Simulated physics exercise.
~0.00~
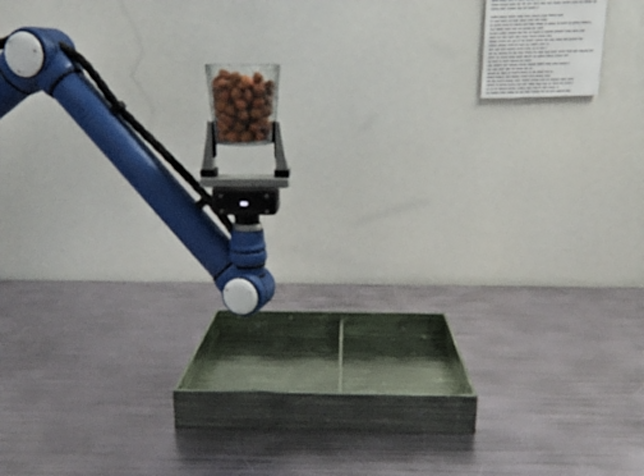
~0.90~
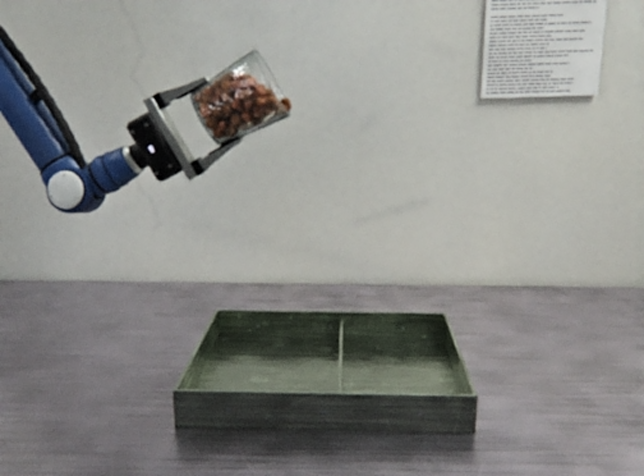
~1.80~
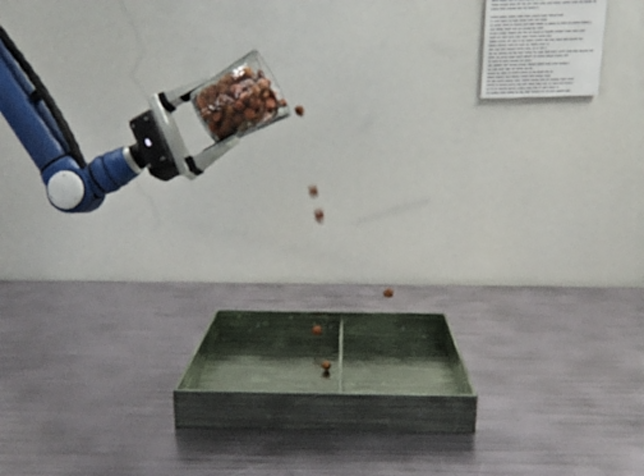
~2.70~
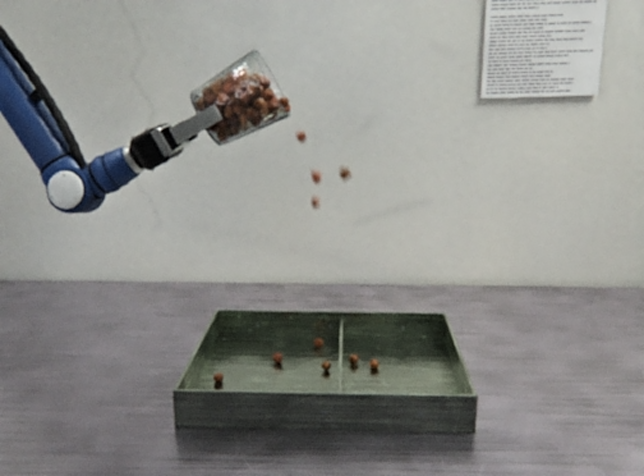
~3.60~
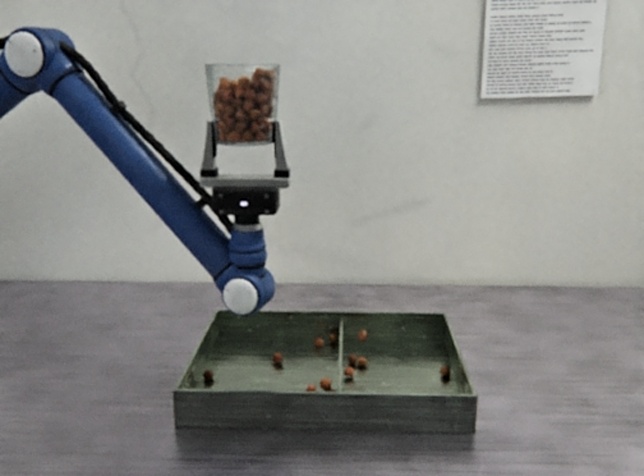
Blue robot arm tilting and twisting a clear tumbler of hazelnuts, scattering a few across a divided green tray, then righting it still mostly full.
